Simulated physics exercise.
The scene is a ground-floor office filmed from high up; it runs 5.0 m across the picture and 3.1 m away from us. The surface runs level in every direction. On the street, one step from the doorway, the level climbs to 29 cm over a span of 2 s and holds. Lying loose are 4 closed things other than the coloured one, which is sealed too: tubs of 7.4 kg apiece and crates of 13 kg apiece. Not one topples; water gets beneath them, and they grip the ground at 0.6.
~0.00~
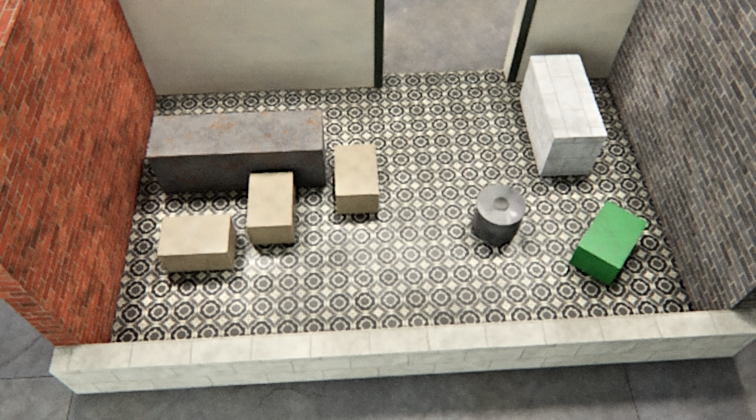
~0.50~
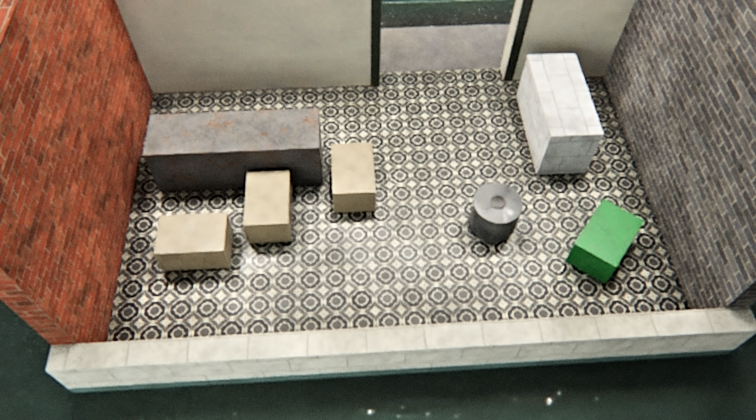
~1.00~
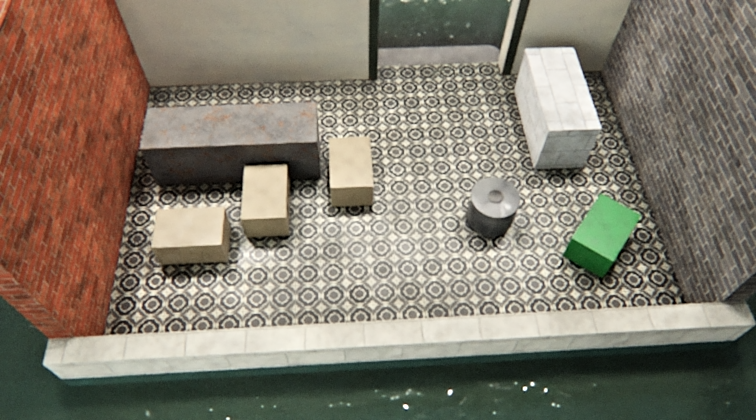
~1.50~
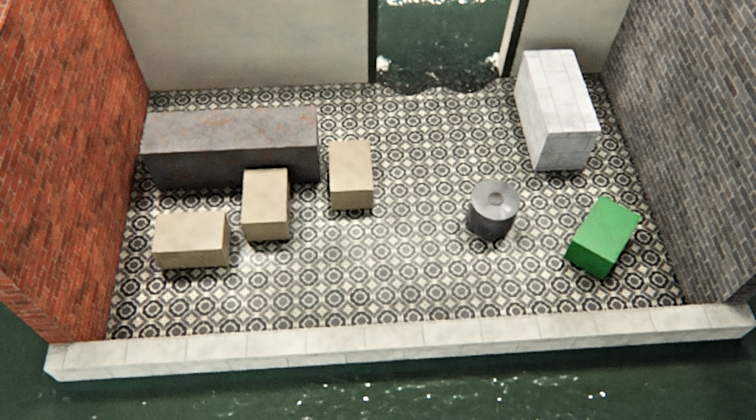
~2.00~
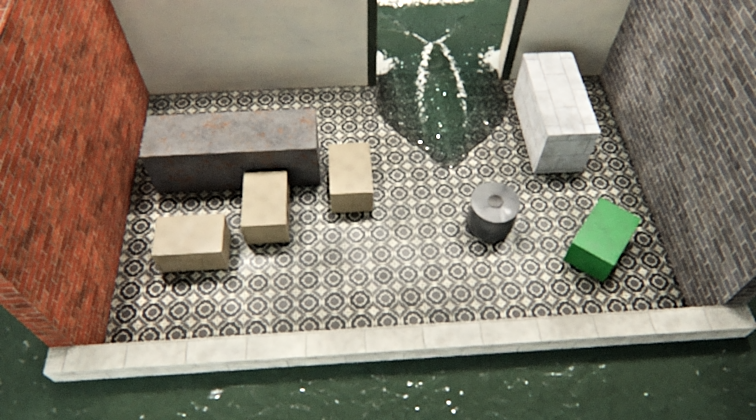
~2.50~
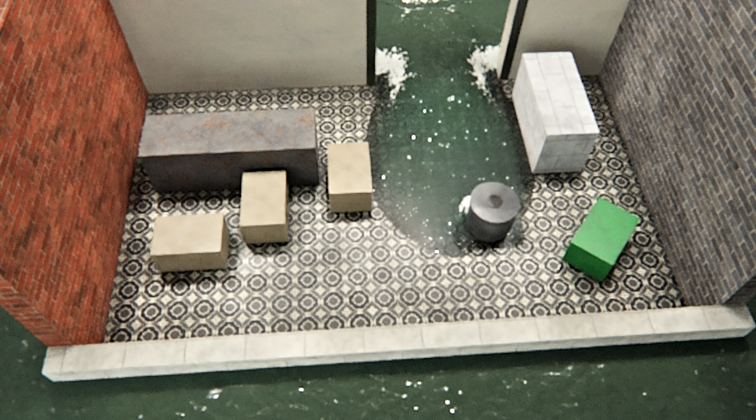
A ground-floor room with a patterned tile floor, brick side walls and a doorway at the back is seen from high up. A long grey block and three beige boxes stand on the left, with a grey cylinder, a white block and a green crate on the right. Dark water covers the ground outside, then enters through the doorway and spreads forward to the cylinder, while the objects stay put.
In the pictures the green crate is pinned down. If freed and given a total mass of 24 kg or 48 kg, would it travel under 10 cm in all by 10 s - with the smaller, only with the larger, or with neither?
Winning option: None.
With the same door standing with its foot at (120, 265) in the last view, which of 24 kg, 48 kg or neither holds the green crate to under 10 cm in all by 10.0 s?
Short version: Neither mass is sufficient.
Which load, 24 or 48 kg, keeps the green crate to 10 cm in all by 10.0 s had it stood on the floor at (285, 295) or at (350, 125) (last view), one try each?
For the first start neither one suffices; for the second you need the heavier one.
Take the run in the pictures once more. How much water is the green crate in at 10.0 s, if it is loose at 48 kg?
About 16 cm.
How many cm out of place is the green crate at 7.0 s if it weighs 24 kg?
About 40 cm.
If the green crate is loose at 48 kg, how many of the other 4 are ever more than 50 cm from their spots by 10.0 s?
The answer here is 4.
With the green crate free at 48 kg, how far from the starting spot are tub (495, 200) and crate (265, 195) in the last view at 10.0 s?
200 cm, 60 cm.
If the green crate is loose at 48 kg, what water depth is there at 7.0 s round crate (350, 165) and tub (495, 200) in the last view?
I'd estimate 17 cm for the first and 16 cm for the second.
After 3.5 s the green crate would be 4 cm from its start with 24 kg and 0 cm from its start with 48 kg; 5 cm of water round it then.
After 4.5 s the green crate would be 4 cm from its start with 24 kg and 0 cm from its start with 48 kg; 5 cm of water round it then.
After 7.0 s the green crate would be 39 cm from its start with 24 kg and 0 cm from its start with 48 kg; 14 cm of water round it then.
After 10.0 s the green crate would be 58 cm from its start with 24 kg and 28 cm from its start with 48 kg; 16 cm of water round it then.
